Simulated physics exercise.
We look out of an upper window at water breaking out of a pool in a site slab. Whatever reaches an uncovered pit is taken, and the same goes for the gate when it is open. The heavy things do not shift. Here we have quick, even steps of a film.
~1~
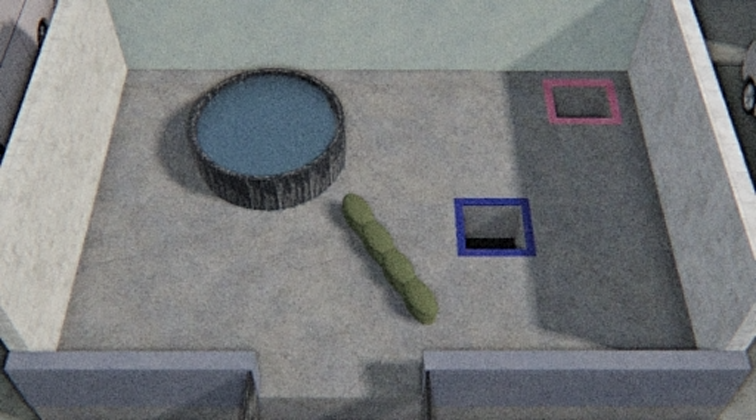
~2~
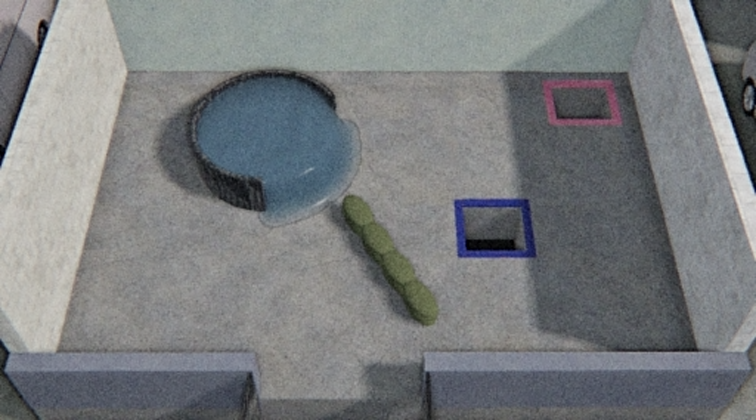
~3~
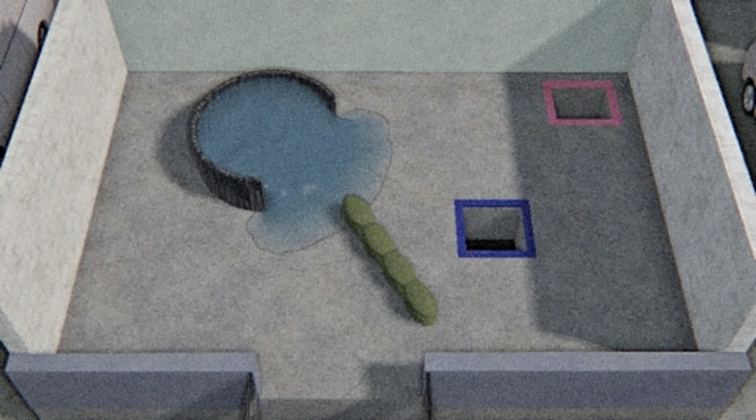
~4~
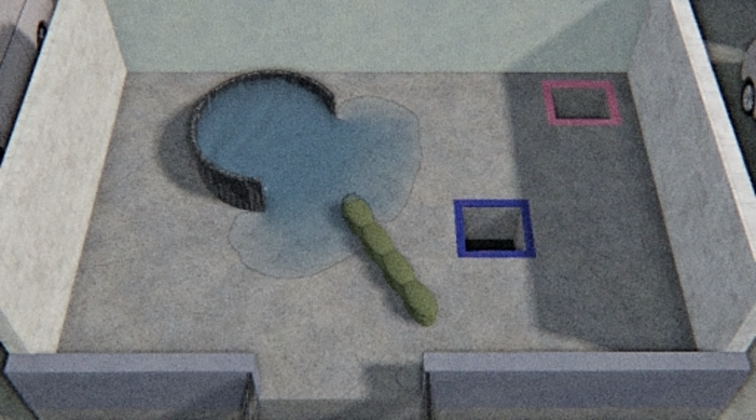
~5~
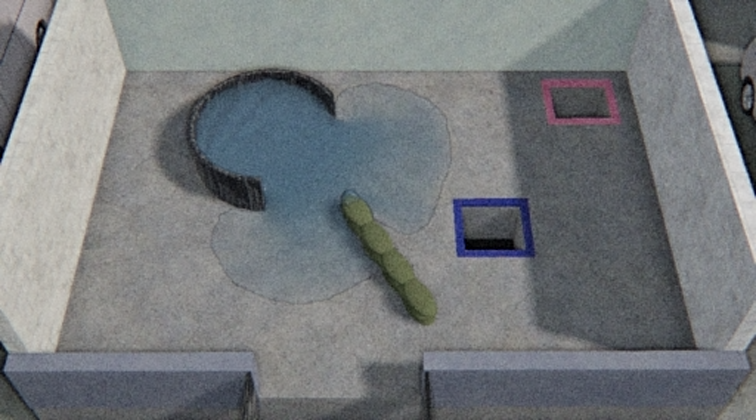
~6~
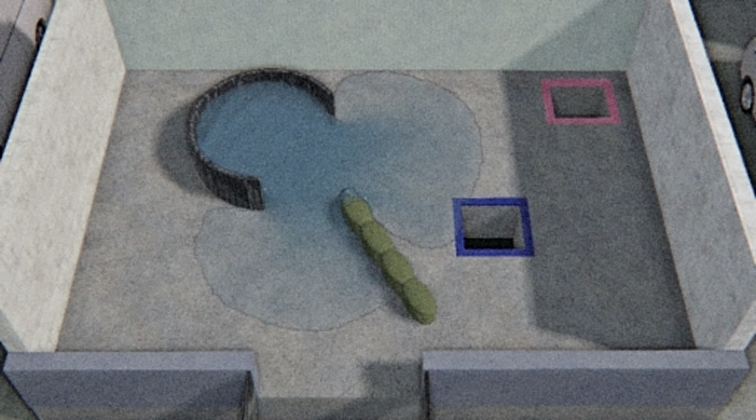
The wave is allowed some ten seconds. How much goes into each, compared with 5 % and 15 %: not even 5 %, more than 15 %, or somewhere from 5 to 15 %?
As I see it, the gate soaks up a great deal - past fifteen per cent. The pink pit soaks up a great deal - past fifteen per cent. The blue pit soaks up a great deal - past fifteen per cent.
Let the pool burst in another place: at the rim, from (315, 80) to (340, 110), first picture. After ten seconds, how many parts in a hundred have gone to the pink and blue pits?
Estimates in per cent: Pink 45, blue 2.
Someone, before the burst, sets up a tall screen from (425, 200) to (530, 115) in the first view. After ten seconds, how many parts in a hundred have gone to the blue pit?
Blue: 10 %.
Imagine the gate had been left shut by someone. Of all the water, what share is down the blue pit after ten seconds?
Share into the blue pit: 25 %.
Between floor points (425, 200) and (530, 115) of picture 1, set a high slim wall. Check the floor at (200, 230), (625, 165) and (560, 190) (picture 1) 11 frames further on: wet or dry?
Listed order - dry, dry, dry.
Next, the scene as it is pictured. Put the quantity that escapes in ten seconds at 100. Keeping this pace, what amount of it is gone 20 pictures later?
I'd put it at 50 per cent.
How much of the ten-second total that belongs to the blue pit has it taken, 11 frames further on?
By my reckoning, 40 percent.
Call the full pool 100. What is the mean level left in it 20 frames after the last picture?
16 percent or so.
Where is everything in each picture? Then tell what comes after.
The first picture shows still water in the pool at (268, 125).
In the second picture, water pours out at (330, 173) and has run to a hidden place.
In the third picture, the front is at (266, 244), out from the gap at (331, 174).
In the fourth picture, water pours out at (330, 175) and has run to (392, 106).
In the fifth picture, the front is at (418, 100), out from the gap at (329, 175).
In the sixth picture, the front is at (455, 102), out from the gap at (329, 174).
A moment on, water covers 40 % of the floor; the gate 1 %, the pink pit 0 %, the blue pit 3 %.
Next, water covers 50 % of the floor; the gate 7 %, the pink pit 2 %, the blue pit 8 %.
Then, water covers 60 % of the floor; the gate 15 %, the pink pit 7 %, the blue pit 12 %.
Later, water covers 60 % of the floor; the gate 21 %, the pink pit 16 %, the blue pit 15 %.
In the end, water covers 50 % of the floor; the gate 24 %, the pink pit 22 %, the blue pit 19 %.
